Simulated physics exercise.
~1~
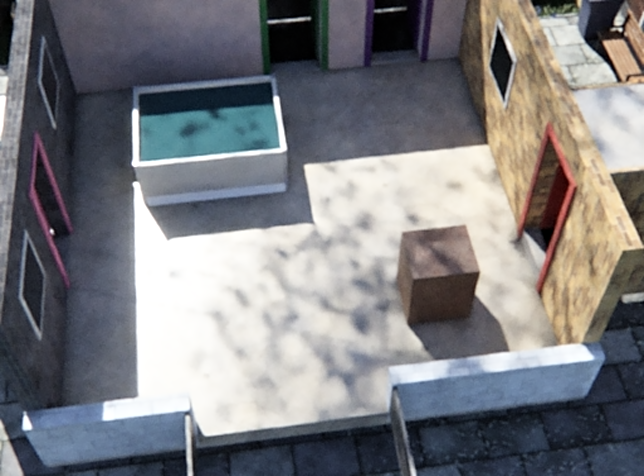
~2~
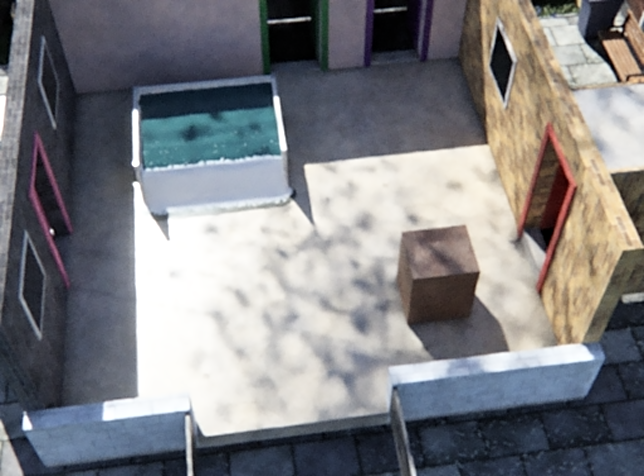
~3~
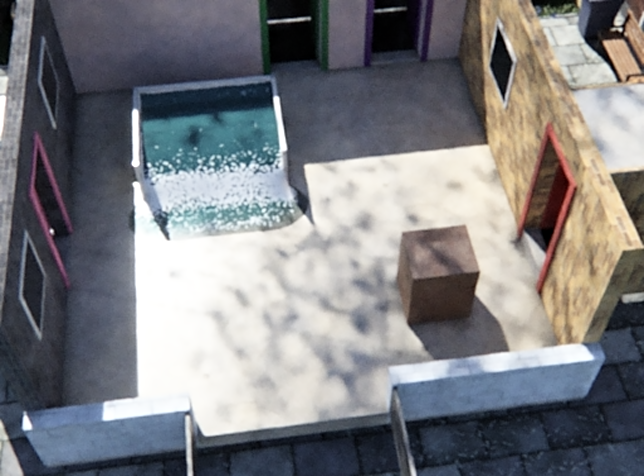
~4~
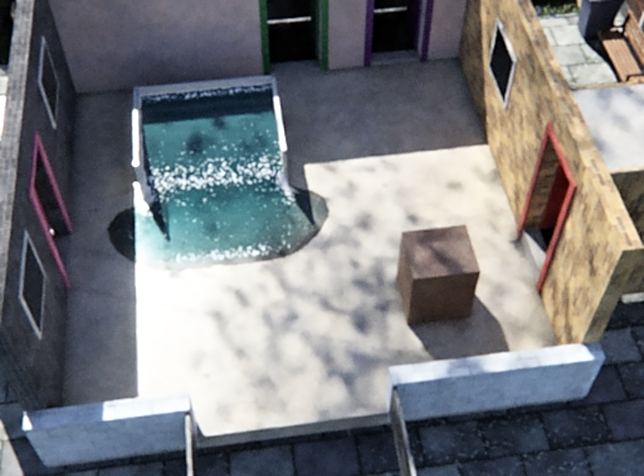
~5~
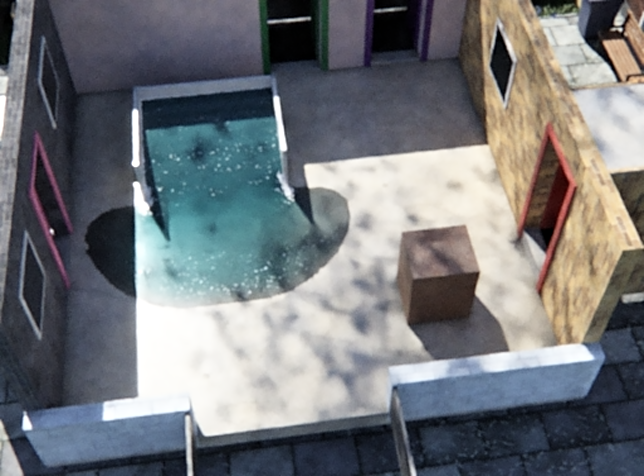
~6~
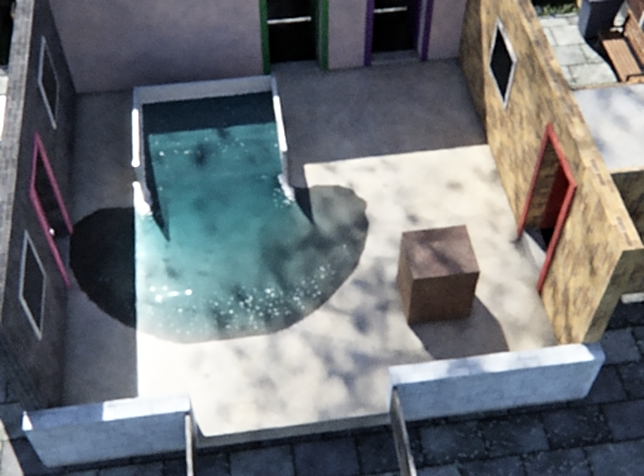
At the start, teal water sits still in a white open tank at the back of a walled court, with a brown block nearby. The tank's near side opens and water pours out in a foaming sheet, then spreads across the pale floor in a widening rounded pool as the tank's level drops.
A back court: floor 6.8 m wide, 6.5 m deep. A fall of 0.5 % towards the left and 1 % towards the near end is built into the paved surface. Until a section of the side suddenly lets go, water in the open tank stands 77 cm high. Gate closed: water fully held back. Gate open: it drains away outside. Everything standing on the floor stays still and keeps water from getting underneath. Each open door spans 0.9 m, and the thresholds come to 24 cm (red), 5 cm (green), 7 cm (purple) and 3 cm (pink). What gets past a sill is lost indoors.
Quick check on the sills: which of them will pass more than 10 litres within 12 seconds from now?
The red door remains within the limit; the green door remains within the limit; the purple door remains within the limit; the pink door breaks the limit.
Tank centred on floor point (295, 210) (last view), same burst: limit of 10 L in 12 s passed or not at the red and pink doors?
Well, red ends up inside the mark and pink ends up inside the mark.
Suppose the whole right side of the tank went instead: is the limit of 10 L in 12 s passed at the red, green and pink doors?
The red door comes out less than that, the green door more than that and the pink door more than that.
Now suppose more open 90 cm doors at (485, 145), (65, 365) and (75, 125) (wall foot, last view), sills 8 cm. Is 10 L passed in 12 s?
Result in order - not enough, more than that, not enough.
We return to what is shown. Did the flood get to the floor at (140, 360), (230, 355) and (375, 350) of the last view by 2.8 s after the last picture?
Well, the first is drenched, the next drenched, the last drenched.
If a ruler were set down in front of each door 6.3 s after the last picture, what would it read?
Depths in cm: Red 3, green 0, purple 0, pink 6.
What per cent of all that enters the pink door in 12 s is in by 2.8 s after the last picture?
Share by then: ~ 35 %.
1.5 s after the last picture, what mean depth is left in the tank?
I'd put the average depth near 17 cm.
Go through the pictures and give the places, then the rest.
Still water, 77 cm deep, in the open tank at (208, 122), in the first frame.
Water pours out at (214, 180) and has run 1.2 m, to (292, 191); typically 10 cm deep outside, 77 cm at the open tank's back, in the second frame.
The front is at (302, 204), 1.4 m from the gap at (214, 183); 1.7 m2 of floor is under water; 74 cm left at the back of the open tank, in the third frame.
The front is at (314, 231), 1.7 m from the gap at (215, 184); 3.5 m2 of floor is under water; 66 cm left at the back of the open tank, in the fourth frame.
The front is at (312, 270), 2.1 m from the gap at (215, 185); 6.0 m2 of floor is under water; 65 cm left at the back of the open tank, in the fifth frame.
The front is at (274, 327), 2.7 m from the gap at (215, 185); 8.4 m2 of floor is under water; 58 cm left at the back of the open tank, in the sixth frame.
Then, 0.7 s after the last picture water covers 45 % of the floor and is deepest (31 cm) near (174, 422); red door not reached, green door not reached, purple door not reached, pink door 5 cm at the sill, 4 L in.
Then, 1.5 s after the last picture water covers 45 % of the floor and is deepest (46 cm) near (62, 437); red door not reached, green door not reached, purple door not reached, pink door 4 cm at the sill, 15 L in.
Then, 2.8 s after the last picture water covers 50 % of the floor and is deepest (20 cm) near (171, 340); red door 5 cm at the sill, 0 L in, green door not reached, purple door not reached, pink door 3 cm at the sill, 20 L in.
Then, 6.3 s after the last picture water covers 70 % of the floor and is deepest (12 cm) near (562, 373); red door 3 cm at the sill, 0 L in, green door not reached, purple door not reached, pink door 6 cm at the sill, 46 L in.
Then, 11.3 s after the last picture water covers 90 % of the floor and is deepest (6 cm) near (62, 437); red door 3 cm at the sill, 0 L in, green door not reached, purple door not reached, pink door 3 cm at the sill, 57 L in.
